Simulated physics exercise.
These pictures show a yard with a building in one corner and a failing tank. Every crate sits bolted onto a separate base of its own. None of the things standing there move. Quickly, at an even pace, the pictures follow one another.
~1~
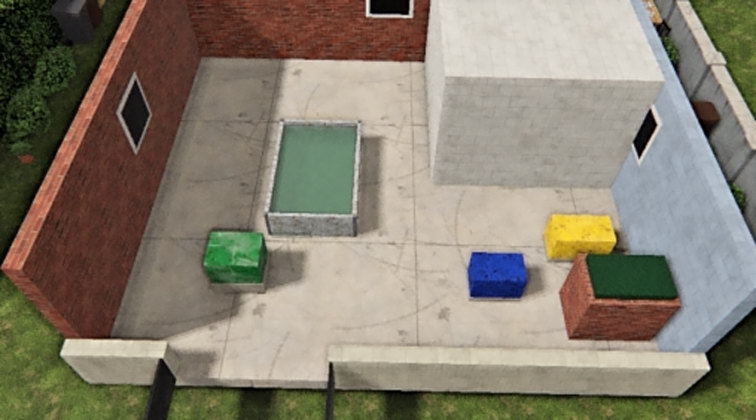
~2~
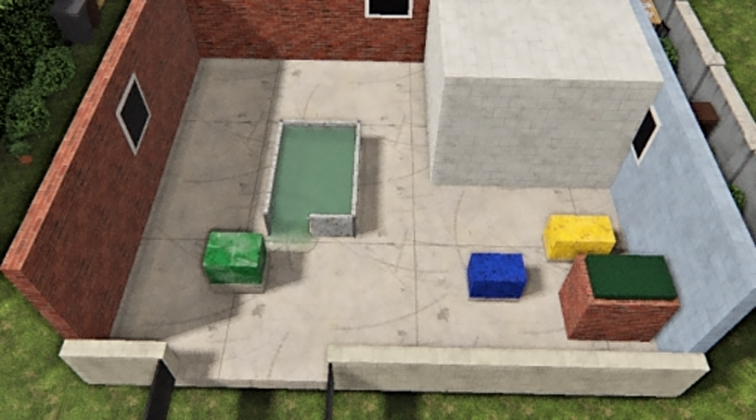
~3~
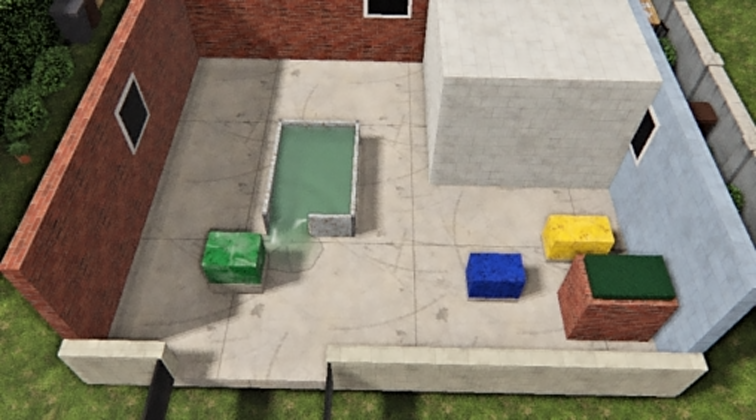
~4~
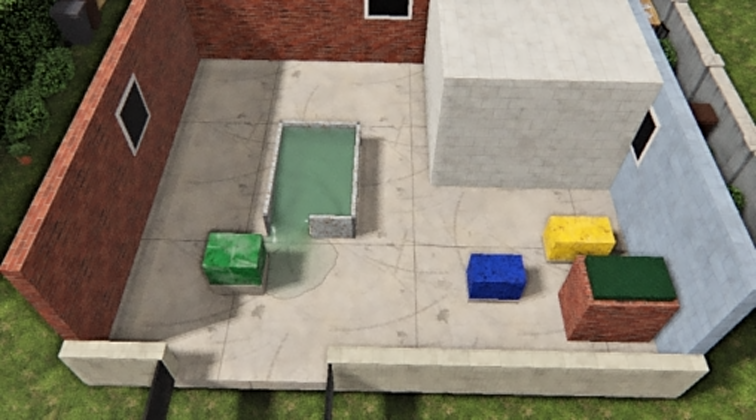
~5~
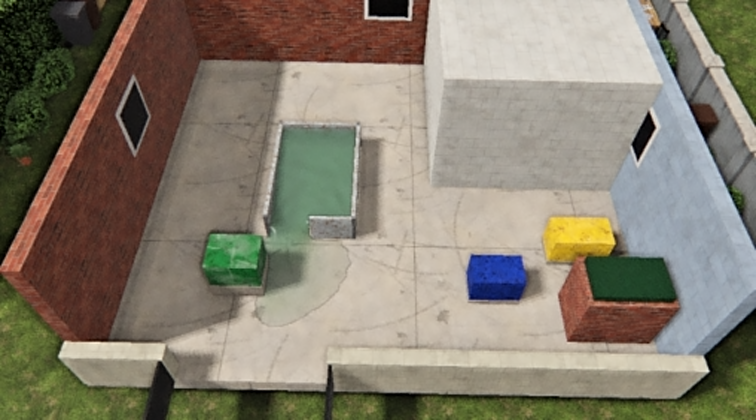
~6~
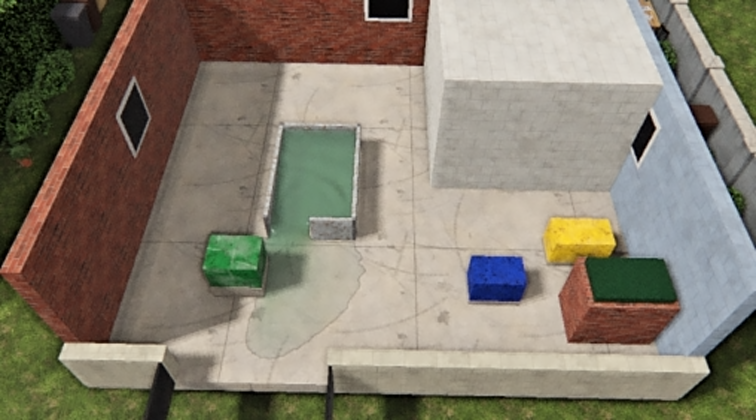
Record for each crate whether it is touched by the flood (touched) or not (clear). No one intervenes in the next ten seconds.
Record: Green crate clear, blue crate clear, yellow crate clear.
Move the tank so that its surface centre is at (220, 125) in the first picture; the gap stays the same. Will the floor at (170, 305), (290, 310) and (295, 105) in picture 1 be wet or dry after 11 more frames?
Taking the three spots in order: Swamped, bare, bare.
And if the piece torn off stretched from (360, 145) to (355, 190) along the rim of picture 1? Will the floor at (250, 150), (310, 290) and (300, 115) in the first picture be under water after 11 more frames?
Obs. 1: Moisture-free; obs. 2: Moisture-free; obs. 3: Moisture-free.
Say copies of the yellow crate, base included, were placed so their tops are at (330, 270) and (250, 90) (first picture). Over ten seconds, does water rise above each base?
Is reached, then stays clear.
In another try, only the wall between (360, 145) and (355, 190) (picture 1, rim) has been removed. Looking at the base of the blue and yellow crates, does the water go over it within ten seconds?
My take: The blue crate gets flooded, while the yellow crate gets flooded.
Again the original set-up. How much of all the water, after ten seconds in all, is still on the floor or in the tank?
Estimate: Close to 60 %.
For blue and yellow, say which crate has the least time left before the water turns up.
I'd go with the blue-painted one.
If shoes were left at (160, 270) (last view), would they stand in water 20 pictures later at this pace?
Verdict: Awash.
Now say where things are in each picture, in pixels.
The water tank at (316, 168) is whole and still, in the first frame.
Water pours out at (291, 227) and has run to (268, 244), in the second frame.
The front is at (298, 268), out from the gap at (290, 228), in the third frame.
Water pours out at (291, 229) and has run to (278, 293), in the fourth frame.
Water pours out at (291, 230) and has run to (266, 320), in the fifth frame.
The front is at a hidden place, out from the gap at (291, 231), in the sixth frame.
A moment on, water covers 15 % of the floor; the green crate water round its plinth, the blue crate not reached, the yellow crate not reached.
Next, water covers 15 % of the floor; the green crate water round its plinth, the blue crate not reached, the yellow crate not reached.
Then, water covers 25 % of the floor; the green crate water round its plinth, the blue crate water round its plinth, the yellow crate not reached.
Later, water covers 40 % of the floor; the green crate water round its plinth, the blue crate water round its plinth, the yellow crate water round its plinth.
In the end, water covers 45 % of the floor; the green crate stayed above the water, the blue crate stayed above the water, the yellow crate stayed above the water.
